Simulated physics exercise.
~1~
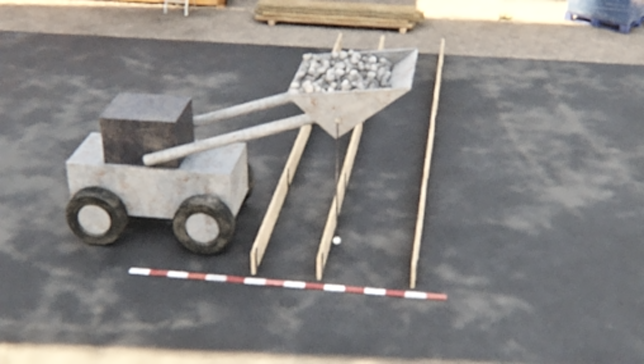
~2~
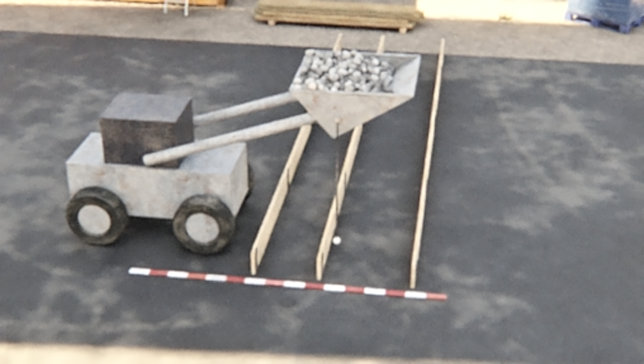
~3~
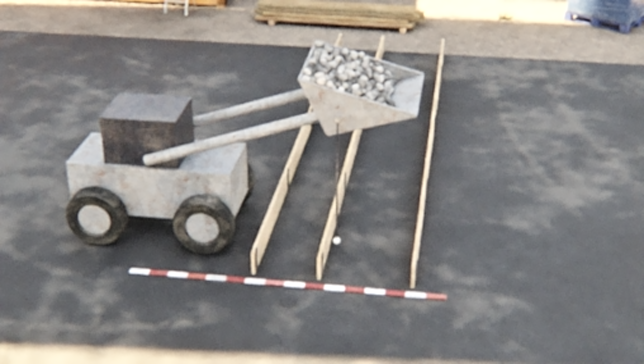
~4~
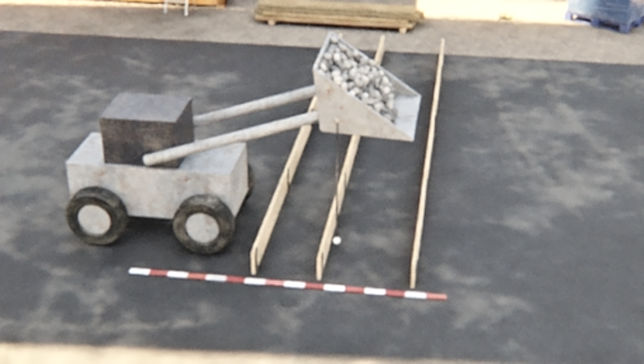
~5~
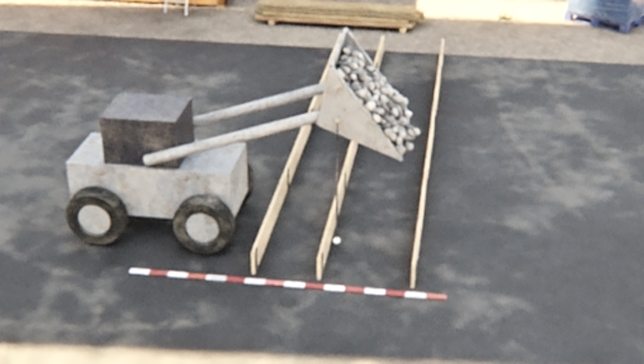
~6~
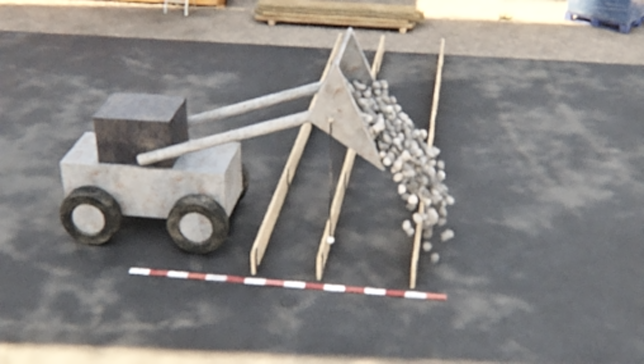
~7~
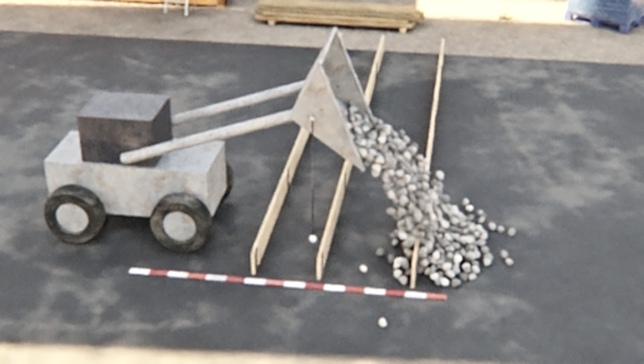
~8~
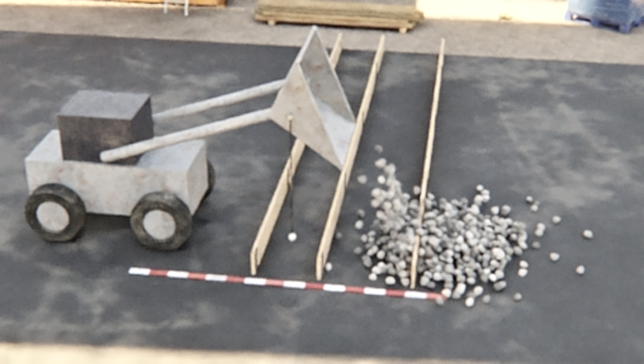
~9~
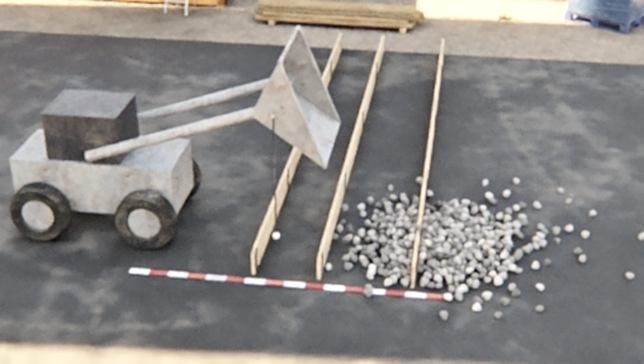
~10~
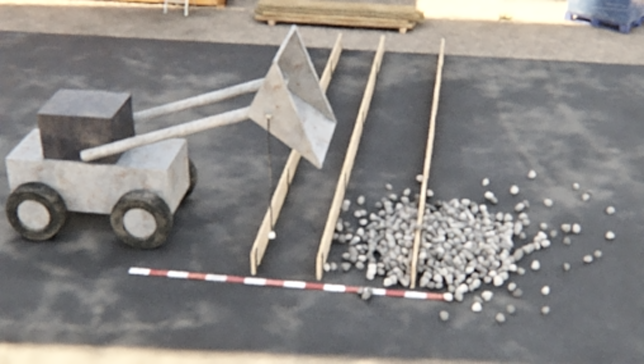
Small grey loader tipping its bucket of rounded stones, backing left as they spill and spread around the right-hand board.
